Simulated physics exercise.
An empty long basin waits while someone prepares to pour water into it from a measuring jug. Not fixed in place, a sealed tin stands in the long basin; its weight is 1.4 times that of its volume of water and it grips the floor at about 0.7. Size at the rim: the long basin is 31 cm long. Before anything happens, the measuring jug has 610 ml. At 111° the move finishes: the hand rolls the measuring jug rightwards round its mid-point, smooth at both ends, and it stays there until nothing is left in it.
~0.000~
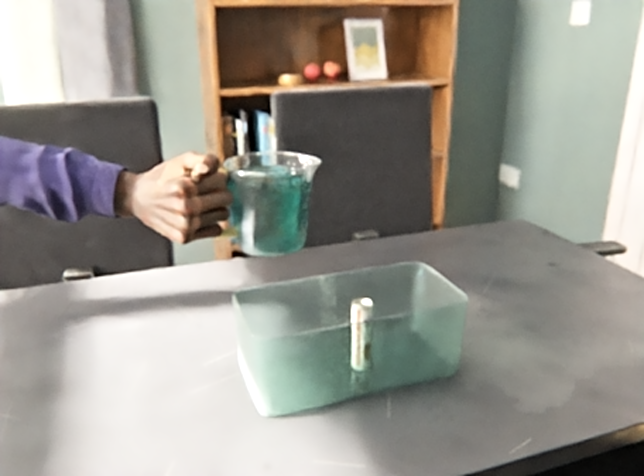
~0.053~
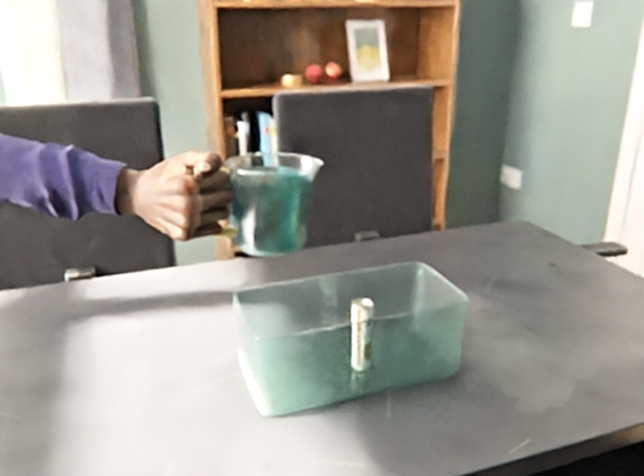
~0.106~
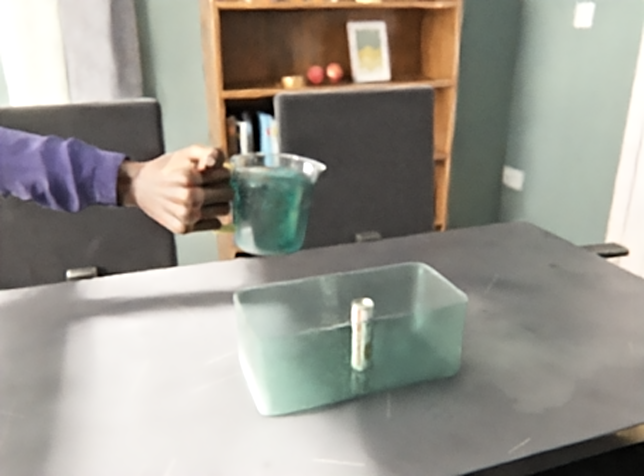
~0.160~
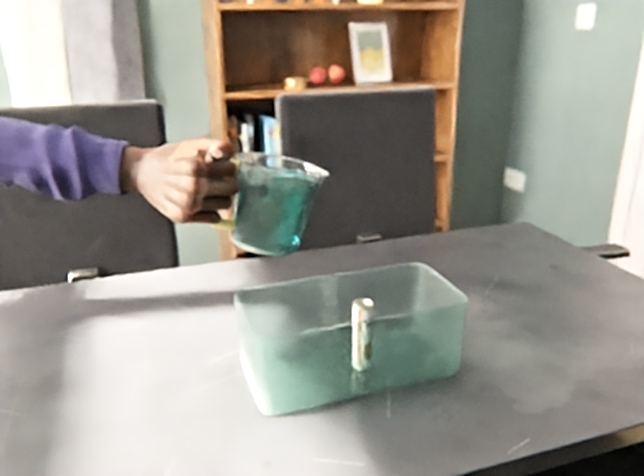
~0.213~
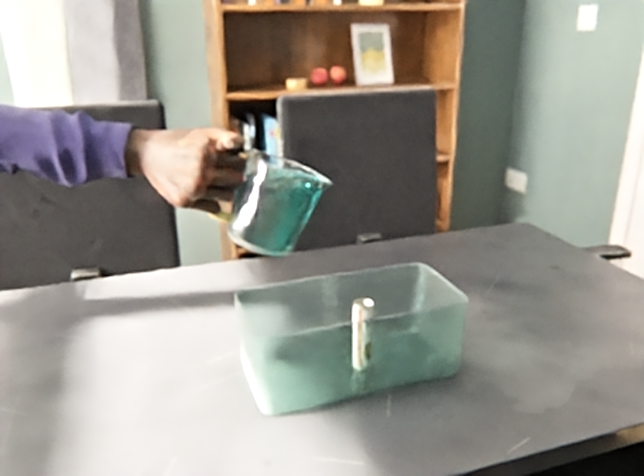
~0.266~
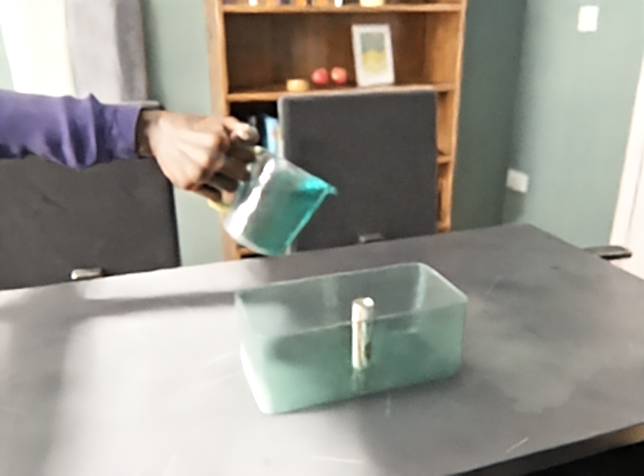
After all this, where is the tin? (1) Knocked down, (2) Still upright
Option 1: Knocked down.
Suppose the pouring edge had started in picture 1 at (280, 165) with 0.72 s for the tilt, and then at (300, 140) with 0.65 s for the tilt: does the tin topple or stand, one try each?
In the first try it remains standing; in the second it comes down.
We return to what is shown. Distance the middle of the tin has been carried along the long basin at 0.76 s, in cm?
About 1 cm.
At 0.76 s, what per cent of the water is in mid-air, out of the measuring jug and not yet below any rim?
Near 10 per cent, I'd say.
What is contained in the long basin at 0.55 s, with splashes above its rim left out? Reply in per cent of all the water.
Roughly 24 percent.
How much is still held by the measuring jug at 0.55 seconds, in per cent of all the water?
At that time about 46 in a hundred parts are still held.
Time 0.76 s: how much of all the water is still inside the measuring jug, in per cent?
Near 6 percent, more or less.
By 0.55 s the tilt is 97° and 46 per cent is still to pour; the tin stands where it began.
By 0.76 s the tilt is 111° and 6 per cent is still to pour; the tin stands 1 cm from where it began.
By 0.98 s the tilt is 111° and 0 per cent is still to pour; the tin leans 55°.
By 1.22 s the tilt is 111° and 0 per cent is still to pour; the tin lies on its side.
At rest the tin lies on its side.
